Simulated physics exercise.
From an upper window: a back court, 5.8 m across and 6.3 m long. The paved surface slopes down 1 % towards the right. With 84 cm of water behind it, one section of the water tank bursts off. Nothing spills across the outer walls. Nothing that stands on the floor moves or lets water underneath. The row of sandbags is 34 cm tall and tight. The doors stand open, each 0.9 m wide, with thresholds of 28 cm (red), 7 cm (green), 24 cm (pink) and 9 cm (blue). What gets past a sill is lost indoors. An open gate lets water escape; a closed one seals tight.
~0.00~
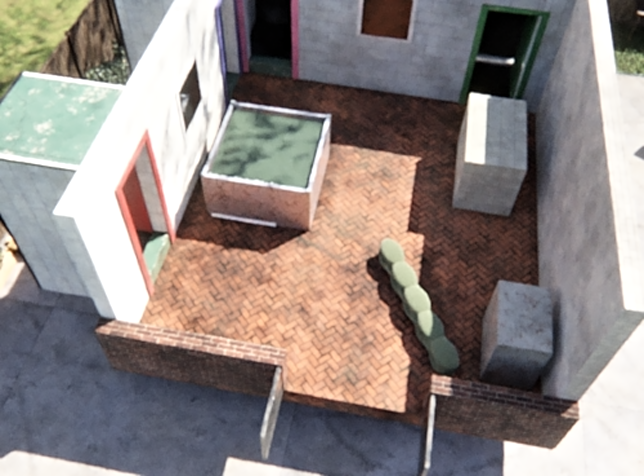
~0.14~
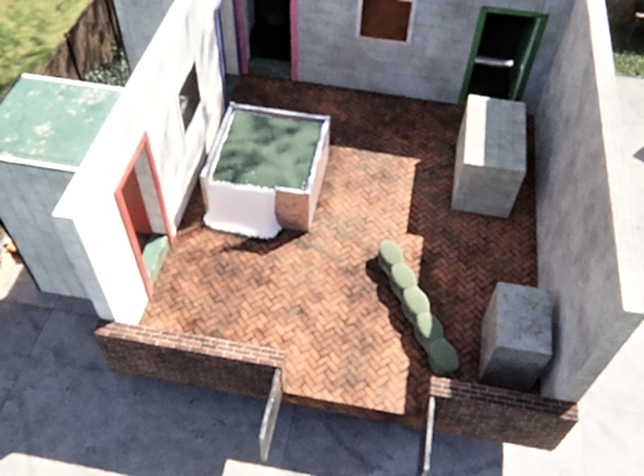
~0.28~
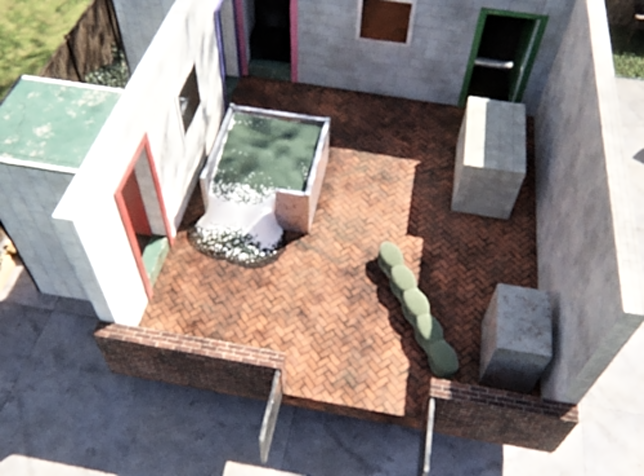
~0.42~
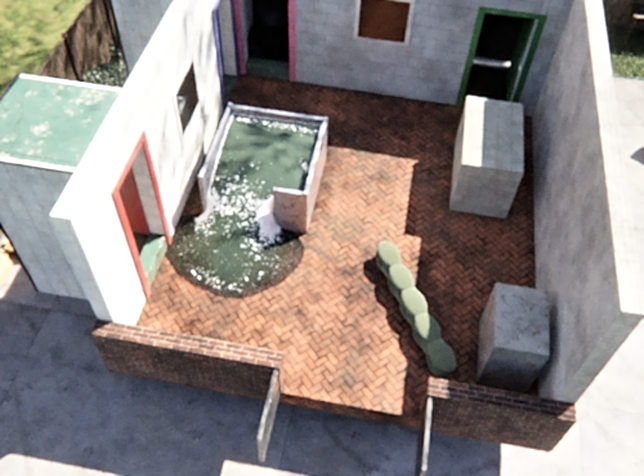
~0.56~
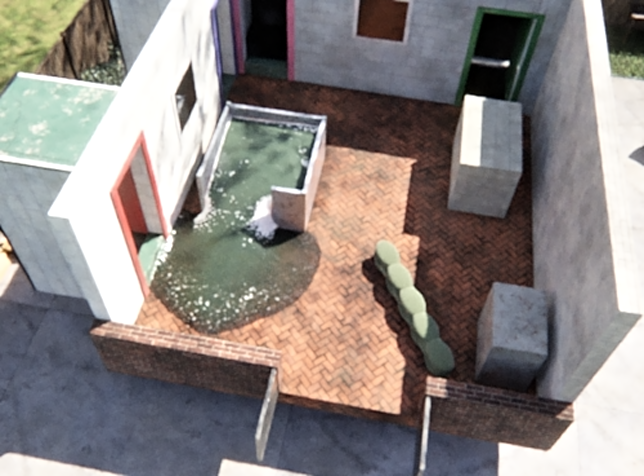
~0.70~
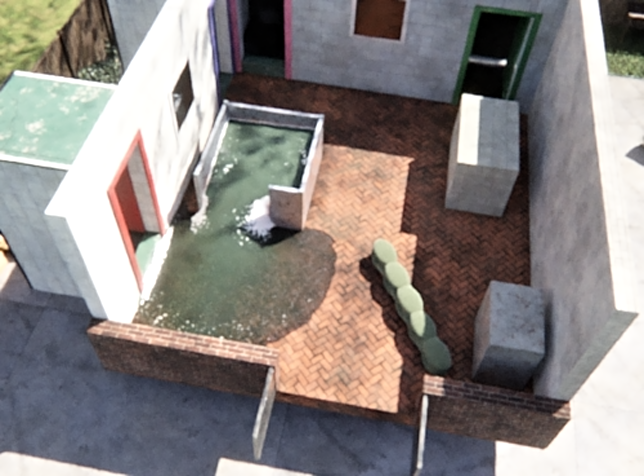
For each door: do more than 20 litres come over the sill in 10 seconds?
Within that time: At the red door it does not reach the limit; at the green door it stays under the limit; at the pink door it stays under the limit; at the blue door it does not reach the limit.
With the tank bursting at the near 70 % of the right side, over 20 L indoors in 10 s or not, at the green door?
Then: Green above.
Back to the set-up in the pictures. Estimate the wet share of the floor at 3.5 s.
Some 35 per cent of it.
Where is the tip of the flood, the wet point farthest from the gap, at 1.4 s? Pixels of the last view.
Around (361, 389).
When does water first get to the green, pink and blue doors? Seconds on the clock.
Arrival: Green 8.0 s, pink 5.0 s, blue 4.0 s.
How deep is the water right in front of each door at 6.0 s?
Depths in cm: Red 10, green 0, pink 3, blue 2.
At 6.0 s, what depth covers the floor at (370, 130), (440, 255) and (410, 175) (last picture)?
In that order: 2, 1 and 1 cm.
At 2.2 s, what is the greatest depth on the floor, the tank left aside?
Up to some 41 cm.
After 1.4 s water covers 25 % of the floor and is deepest (60 cm) near (123, 345); red door 29 cm at the sill, 0 L in, green door not reached, pink door not reached, blue door not reached.
After 2.2 s water covers 25 % of the floor and is deepest (41 cm) near (167, 297); red door 21 cm at the sill, 1 L in, green door not reached, pink door not reached, blue door not reached.
After 3.5 s water covers 35 % of the floor and is deepest (30 cm) near (397, 316); red door 20 cm at the sill, 2 L in, green door not reached, pink door not reached, blue door not reached.
After 6.0 s water covers 65 % of the floor and is deepest (18 cm) near (519, 418); red door 10 cm at the sill, 2 L in, green door not reached, pink door 3 cm at the sill, 0 L in, blue door 2 cm at the sill, 0 L in.
After 10.0 s water covers 90 % of the floor and is deepest (10 cm) near (505, 416); red door 5 cm at the sill, 2 L in, green door 5 cm at the sill, 0 L in, pink door 4 cm at the sill, 0 L in, blue door 2 cm at the sill, 0 L in.
